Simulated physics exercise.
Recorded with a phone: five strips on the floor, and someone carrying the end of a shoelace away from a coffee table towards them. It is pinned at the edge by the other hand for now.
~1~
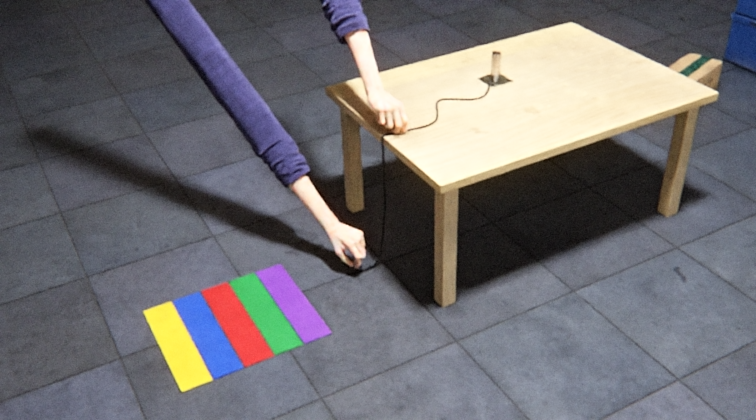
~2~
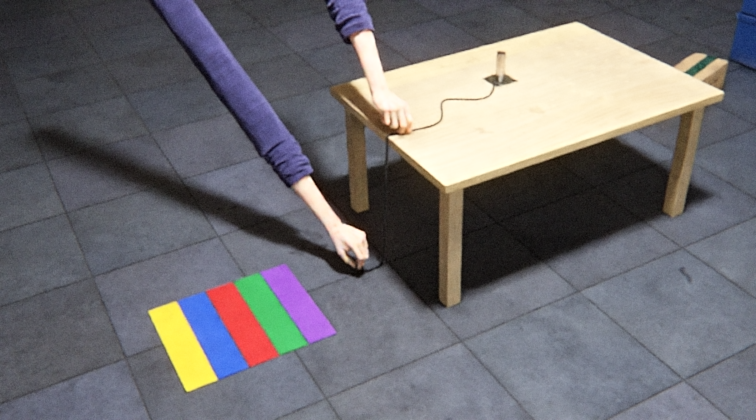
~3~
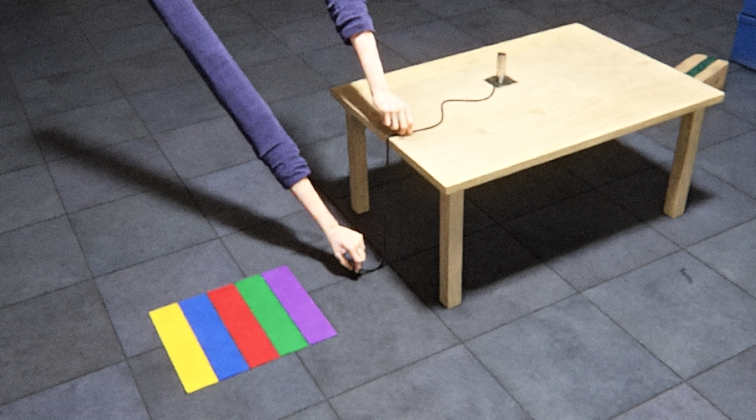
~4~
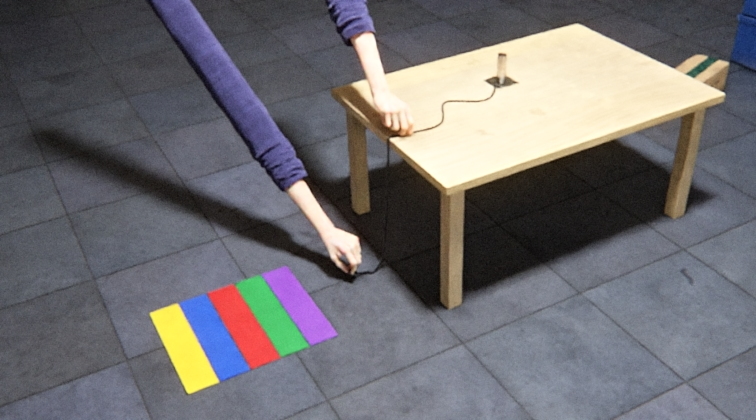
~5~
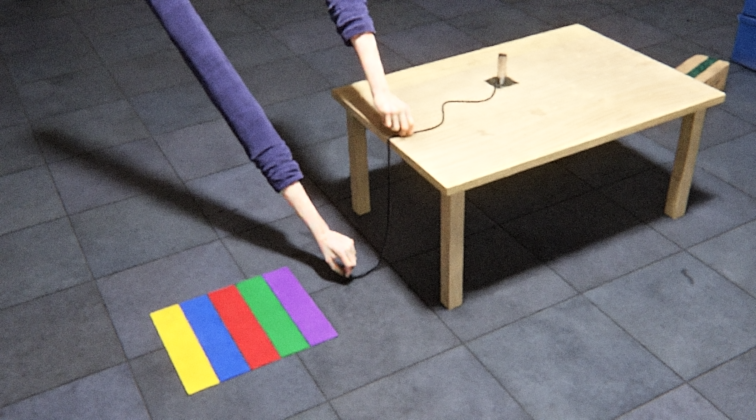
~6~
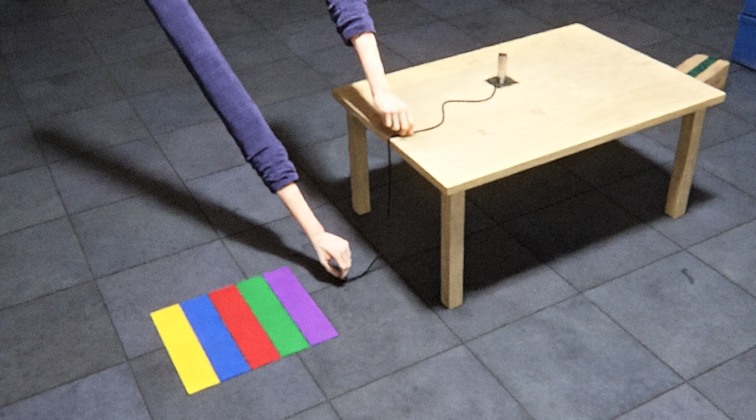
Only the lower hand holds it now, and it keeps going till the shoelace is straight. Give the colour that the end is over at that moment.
The end is over red.
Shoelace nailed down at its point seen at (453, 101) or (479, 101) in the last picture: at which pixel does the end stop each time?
Taking the tries in turn, you get (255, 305) and then (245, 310).
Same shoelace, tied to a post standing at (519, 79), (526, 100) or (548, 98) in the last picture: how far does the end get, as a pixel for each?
Try by try: (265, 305), (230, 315) and (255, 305).
Soon after, end near (292, 292); over purple.
Then, end near (257, 305); over green.
At full stretch, end near (237, 312); over red. Over red.
